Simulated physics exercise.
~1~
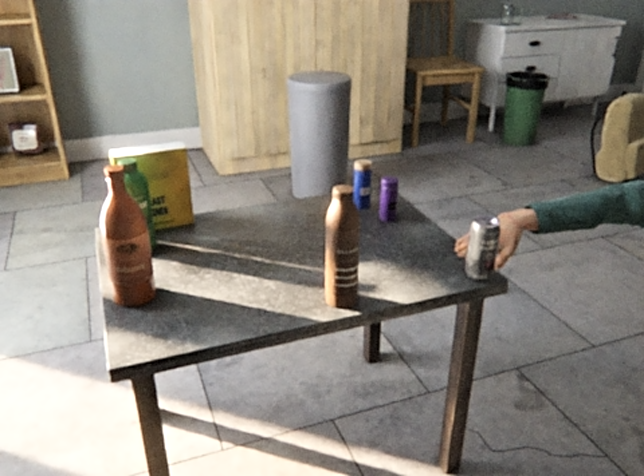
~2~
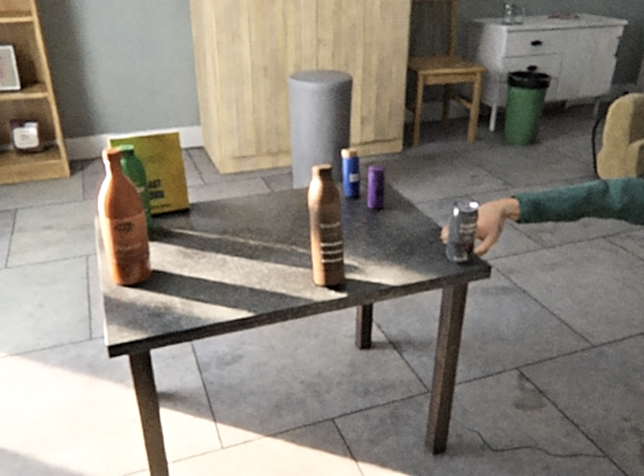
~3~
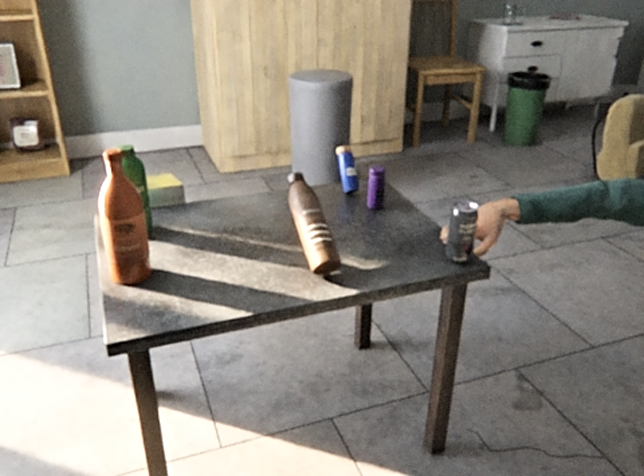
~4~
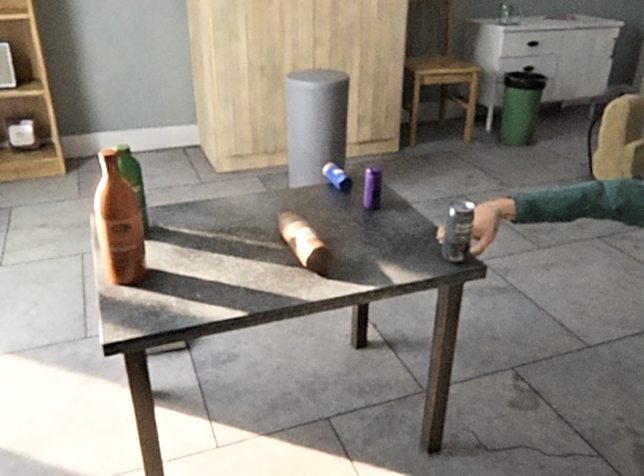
On a jolted table, a book drops off the back and two bottles topple over.
